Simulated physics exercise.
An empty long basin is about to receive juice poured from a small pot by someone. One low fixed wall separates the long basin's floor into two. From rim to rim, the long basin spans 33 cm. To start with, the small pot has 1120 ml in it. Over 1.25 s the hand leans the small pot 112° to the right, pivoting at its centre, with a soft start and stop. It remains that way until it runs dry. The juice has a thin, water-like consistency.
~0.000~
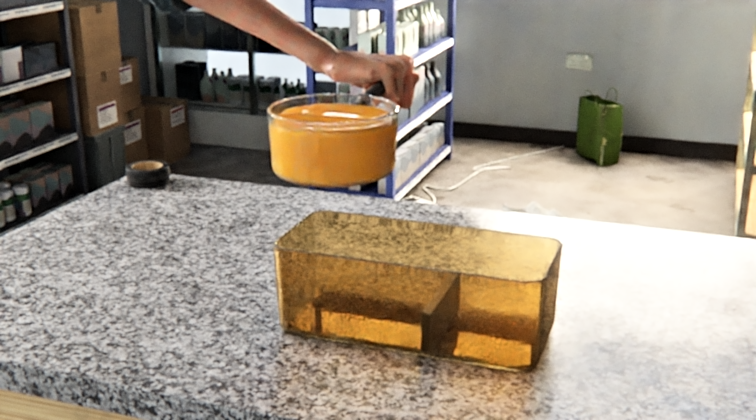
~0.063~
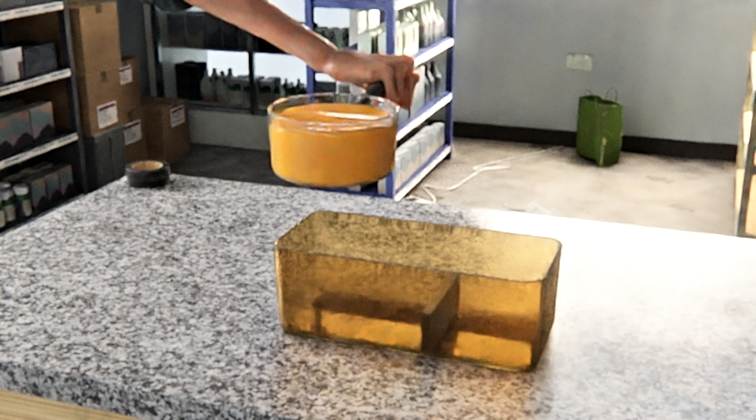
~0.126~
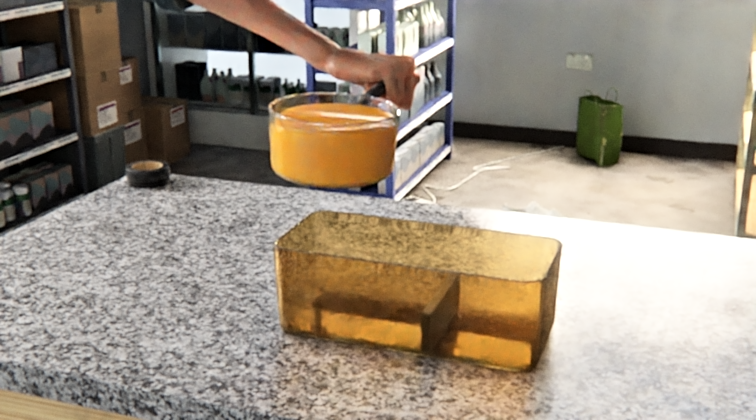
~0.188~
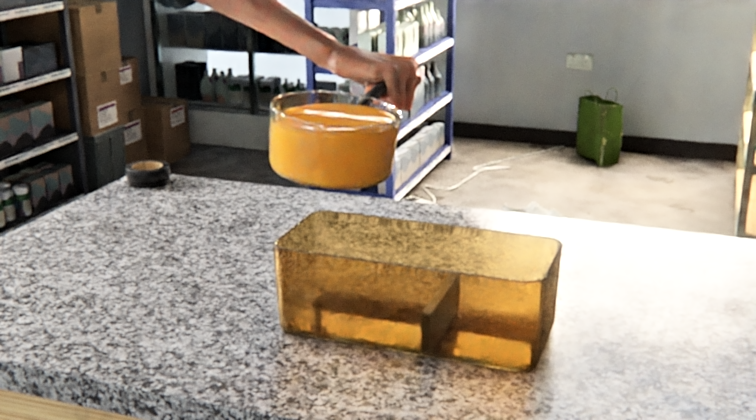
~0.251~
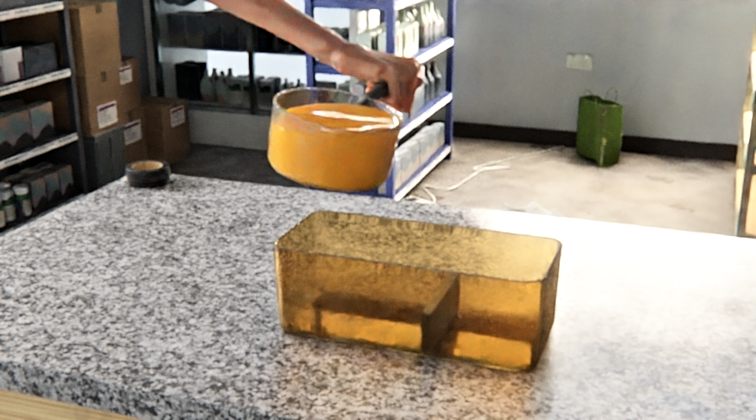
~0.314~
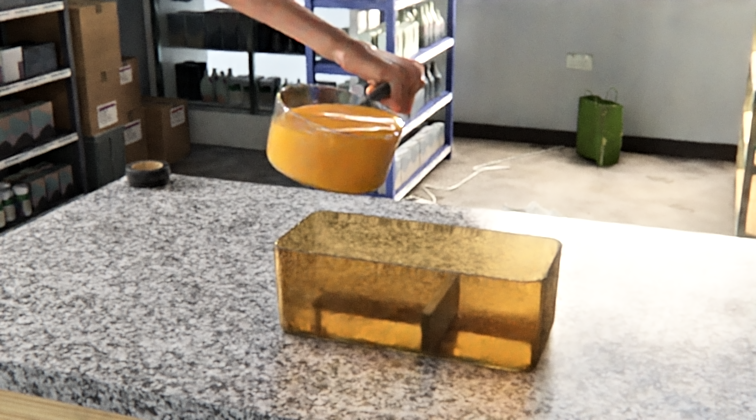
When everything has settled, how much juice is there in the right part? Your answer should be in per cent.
51 out of 100.
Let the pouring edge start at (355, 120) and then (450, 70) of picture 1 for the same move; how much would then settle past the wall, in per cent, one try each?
In order, 10 and 75 per cent.
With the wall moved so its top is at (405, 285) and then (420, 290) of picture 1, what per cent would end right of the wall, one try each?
First try about 80 %, second try about 70 %.
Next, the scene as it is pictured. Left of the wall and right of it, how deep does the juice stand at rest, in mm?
I'd say close to 22 mm on the left, close to 34 mm on the right.
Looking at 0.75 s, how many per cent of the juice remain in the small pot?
42 %.
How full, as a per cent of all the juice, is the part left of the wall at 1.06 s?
38 %.
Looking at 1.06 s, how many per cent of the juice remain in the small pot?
About 6 percent.
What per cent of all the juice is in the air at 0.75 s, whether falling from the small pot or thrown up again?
Share: Roughly 30 per cent.
By 0.75 s the tilt is 73° and 43 per cent is still to pour, 5 is left of the wall and 22 right of it.
By 1.06 s the tilt is 106° and 6 per cent is still to pour, 38 is left of the wall and 50 right of it.
By 1.39 s the tilt is 112° and 0 per cent is still to pour, 49 is left of the wall and 51 right of it.
By 1.75 s the tilt is 112° and 0 per cent is still to pour, 49 is left of the wall and 51 right of it.
At rest 49 per cent lies left of the wall, 51 right of it and 1 outside.
